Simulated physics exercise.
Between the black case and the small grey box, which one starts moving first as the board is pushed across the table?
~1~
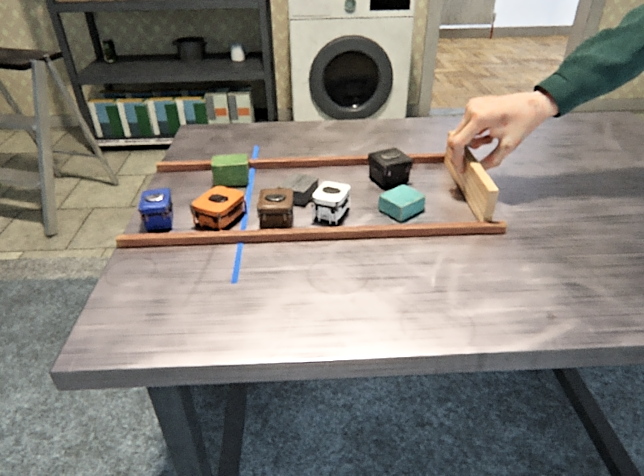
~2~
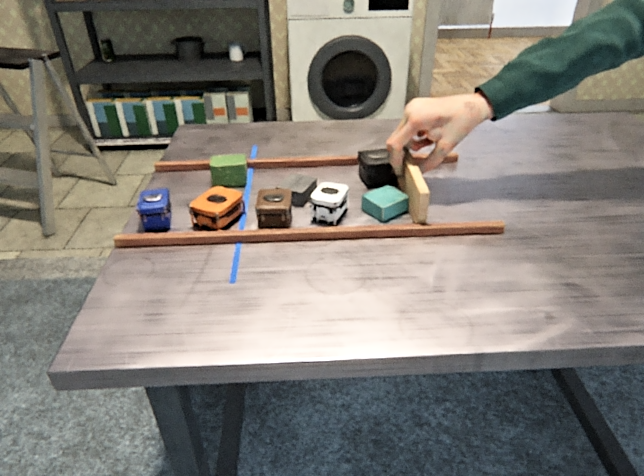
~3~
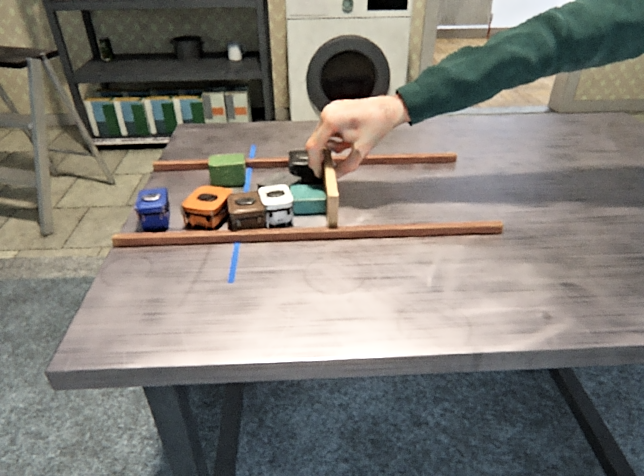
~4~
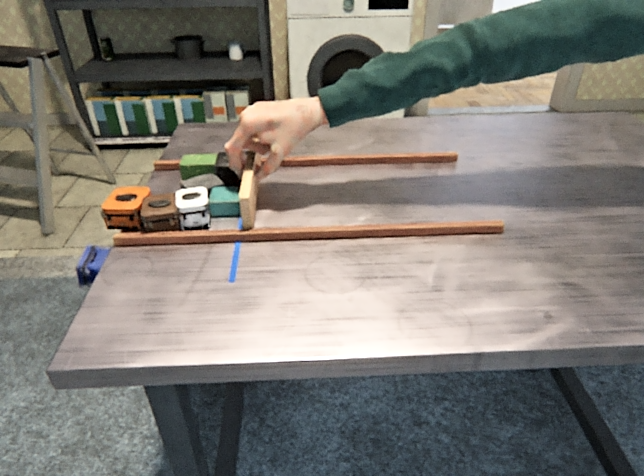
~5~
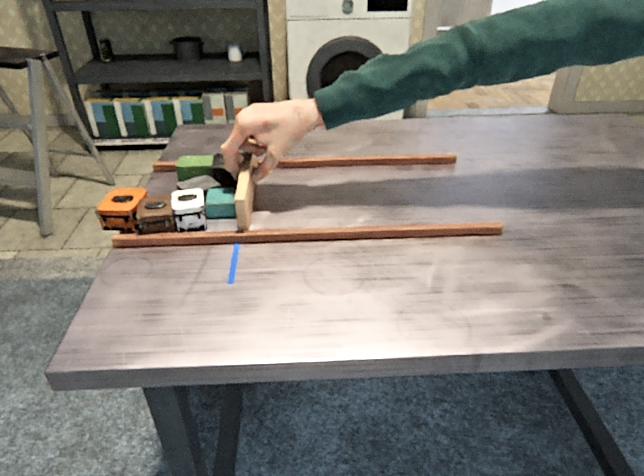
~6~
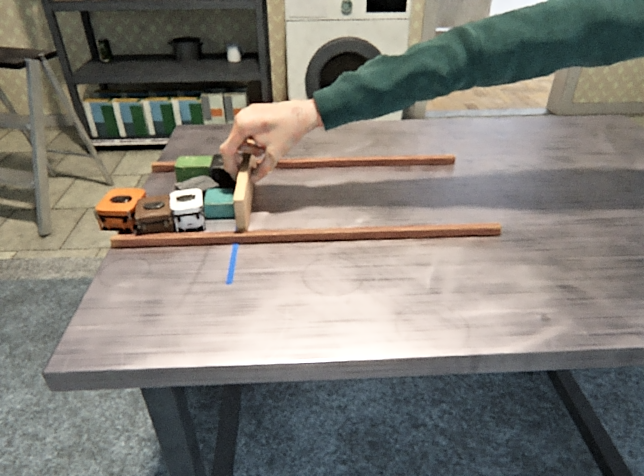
The black case starts moving first, while the grey box is still in its place. The grey box only starts to move left later, as the board is pushed further.
